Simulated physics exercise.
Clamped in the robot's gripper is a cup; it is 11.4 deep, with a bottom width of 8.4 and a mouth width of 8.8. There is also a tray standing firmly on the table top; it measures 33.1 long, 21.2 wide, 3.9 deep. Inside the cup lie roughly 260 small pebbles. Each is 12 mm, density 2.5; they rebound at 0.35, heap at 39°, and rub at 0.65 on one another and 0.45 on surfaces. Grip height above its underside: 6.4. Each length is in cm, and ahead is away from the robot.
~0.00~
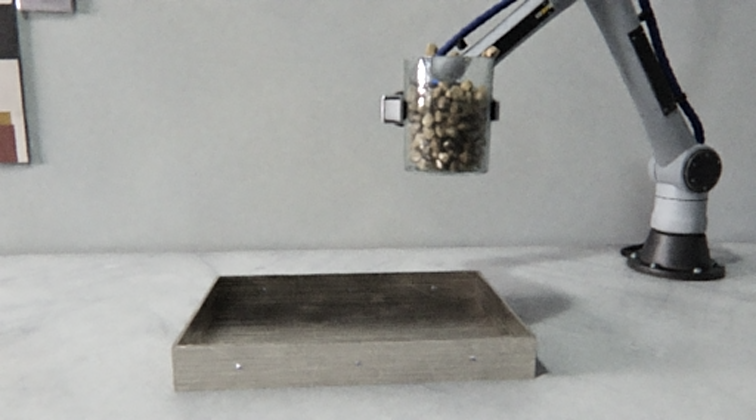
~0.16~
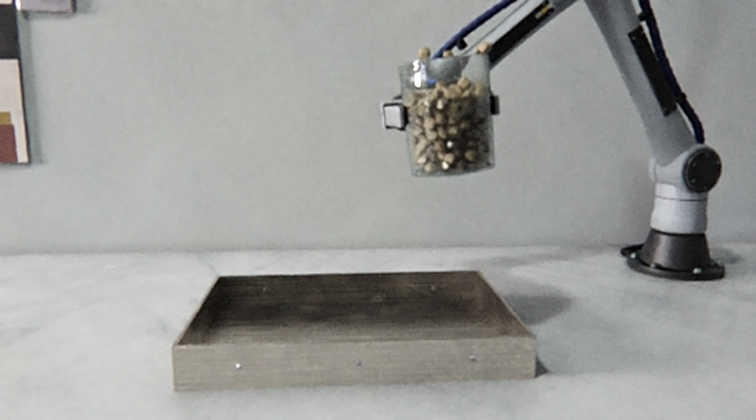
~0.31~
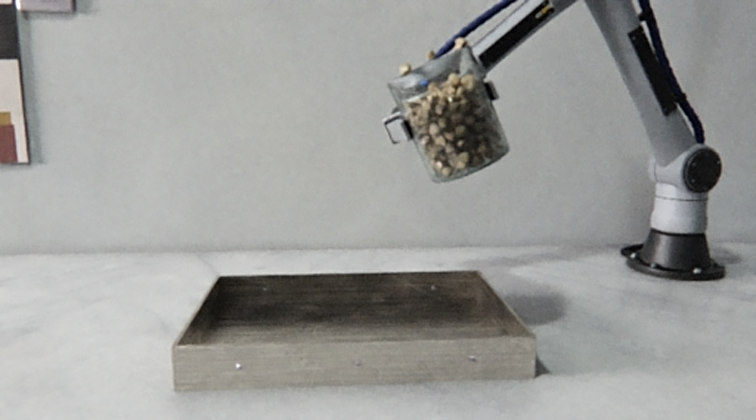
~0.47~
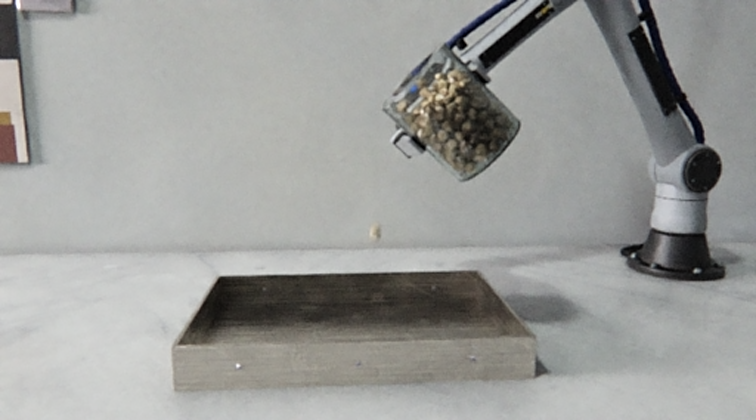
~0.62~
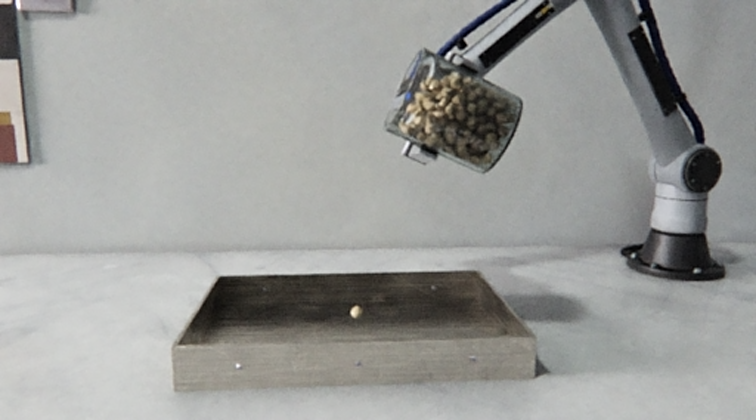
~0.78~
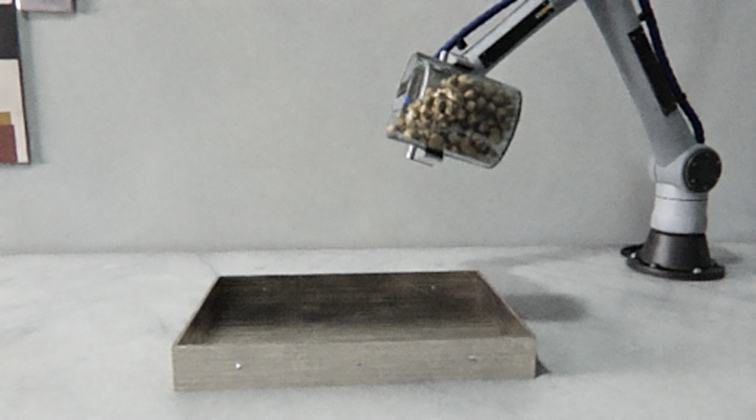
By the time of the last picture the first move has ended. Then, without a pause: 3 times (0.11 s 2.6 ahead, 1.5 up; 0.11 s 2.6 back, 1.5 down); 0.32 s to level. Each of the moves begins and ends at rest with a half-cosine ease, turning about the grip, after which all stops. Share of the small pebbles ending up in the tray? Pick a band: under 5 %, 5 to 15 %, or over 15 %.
Over 15 %.
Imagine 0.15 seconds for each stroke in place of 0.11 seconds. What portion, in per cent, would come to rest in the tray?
Around 5 percent.
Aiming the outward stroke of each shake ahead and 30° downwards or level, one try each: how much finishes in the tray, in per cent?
Try one gives about 5 in a hundred, try two about 20 in a hundred.
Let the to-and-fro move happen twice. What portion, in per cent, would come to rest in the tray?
Estimate: Around 25 %.
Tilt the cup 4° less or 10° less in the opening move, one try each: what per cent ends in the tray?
About 25 per cent for the first try and 15 per cent for the second.
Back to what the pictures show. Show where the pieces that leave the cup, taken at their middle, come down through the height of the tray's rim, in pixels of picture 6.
Their middle lies around (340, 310).
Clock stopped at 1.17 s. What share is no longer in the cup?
I'd say some 10 percent.
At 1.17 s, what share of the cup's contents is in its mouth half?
Mouth half: Close to 60 per cent.
After 1.17 s, tilted 72° forward, highest piece 28 above the table; 235 in the cup, 16 in the tray, 10 in flight or on a rim.
After 1.56 s, tilted 48° forward, highest piece 26 above the table; 177 in the cup, 76 in the tray, 8 in flight or on a rim.
After 1.96 s, level, highest piece 26 above the table; 176 in the cup, 85 in the tray.
After 3.01 s, level, highest piece 26 above the table; 176 in the cup, 85 in the tray.
At rest, 176 in the cup, 85 in the tray. That is 33 % in the tray.
